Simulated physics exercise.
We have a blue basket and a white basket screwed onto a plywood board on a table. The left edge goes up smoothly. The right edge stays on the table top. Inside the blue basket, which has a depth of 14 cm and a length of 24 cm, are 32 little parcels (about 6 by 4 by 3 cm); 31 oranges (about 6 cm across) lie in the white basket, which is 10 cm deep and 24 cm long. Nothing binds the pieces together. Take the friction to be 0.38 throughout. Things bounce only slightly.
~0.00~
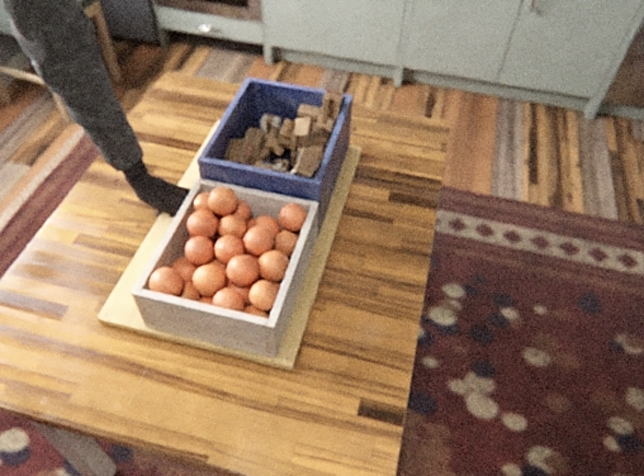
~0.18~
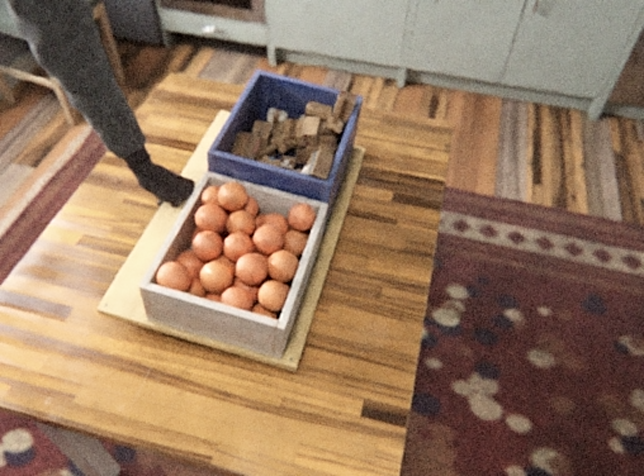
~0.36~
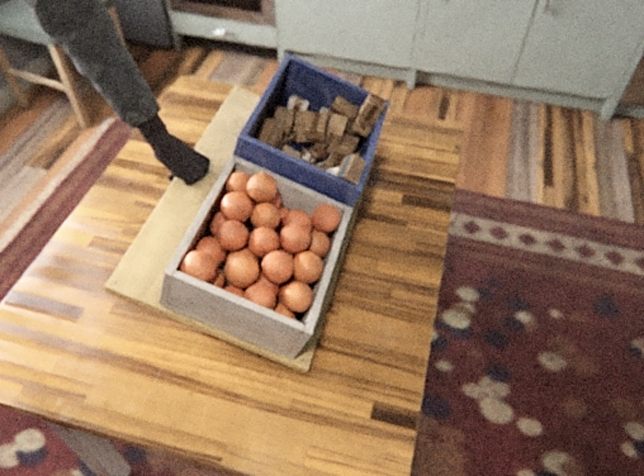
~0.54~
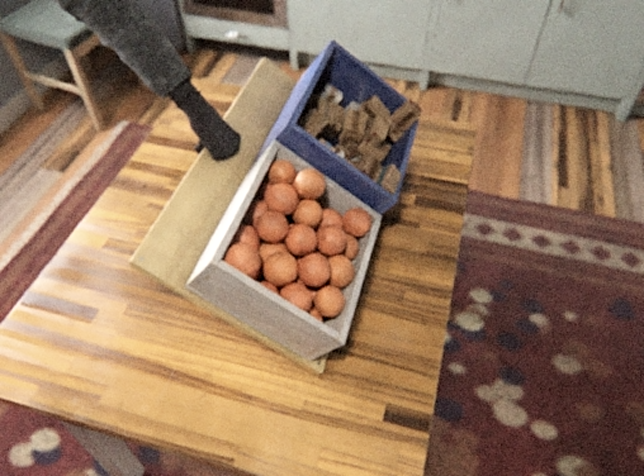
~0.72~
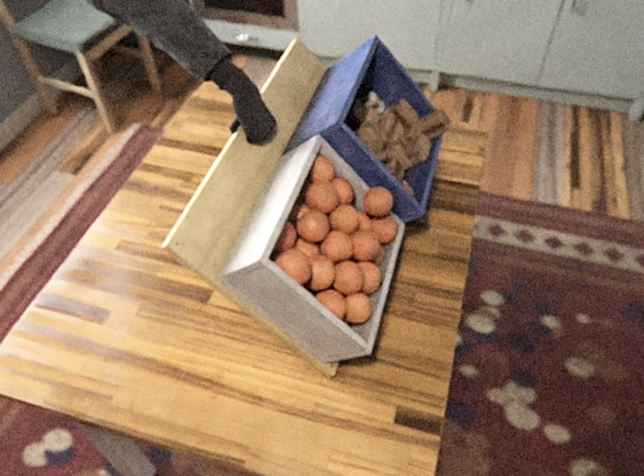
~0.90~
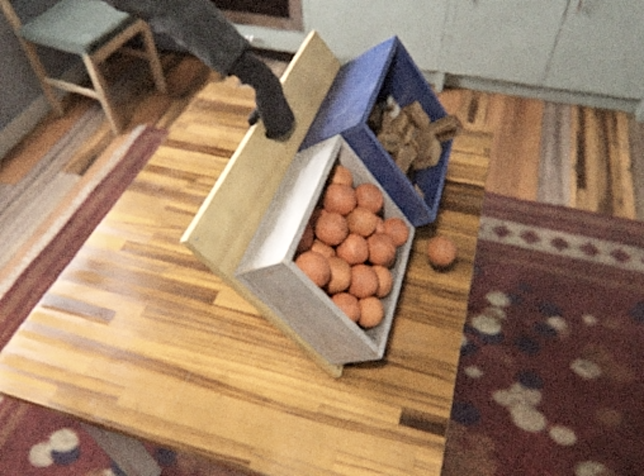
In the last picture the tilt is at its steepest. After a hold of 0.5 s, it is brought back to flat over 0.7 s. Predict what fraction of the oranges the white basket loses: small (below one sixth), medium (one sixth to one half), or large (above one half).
The loss is small.
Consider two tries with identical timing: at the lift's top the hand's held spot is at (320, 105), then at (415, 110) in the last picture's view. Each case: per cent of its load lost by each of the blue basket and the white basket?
The blue basket would lose 0 per cent in the first try and 20 per cent in the second, the white basket 30 and then 90 per cent.
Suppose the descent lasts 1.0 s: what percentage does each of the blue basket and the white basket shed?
Well, that would cost the blue basket 0 per cent and the white basket 0 per cent.
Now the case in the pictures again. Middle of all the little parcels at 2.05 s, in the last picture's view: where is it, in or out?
Centre approx. (344, 173).
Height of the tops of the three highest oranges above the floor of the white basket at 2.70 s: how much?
Near 12 centimetres, I'd say.
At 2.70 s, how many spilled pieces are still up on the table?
About 0.
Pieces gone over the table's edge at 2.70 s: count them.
Estimate - about 1 in total.
After 1.19 s, tilt 53°; 0 of 32 out of the blue basket and 1 of 31 out of the white basket.
After 1.55 s, tilt 47°; 0 of 32 out of the blue basket and 1 of 31 out of the white basket.
After 2.05 s, tilt 1°; 0 of 32 out of the blue basket and 1 of 31 out of the white basket.
Outcome (at 2.70 s), 0 of 32 out of the blue basket and 1 of 31 out of the white basket. Asked share, 1 of 31, 3 per cent.
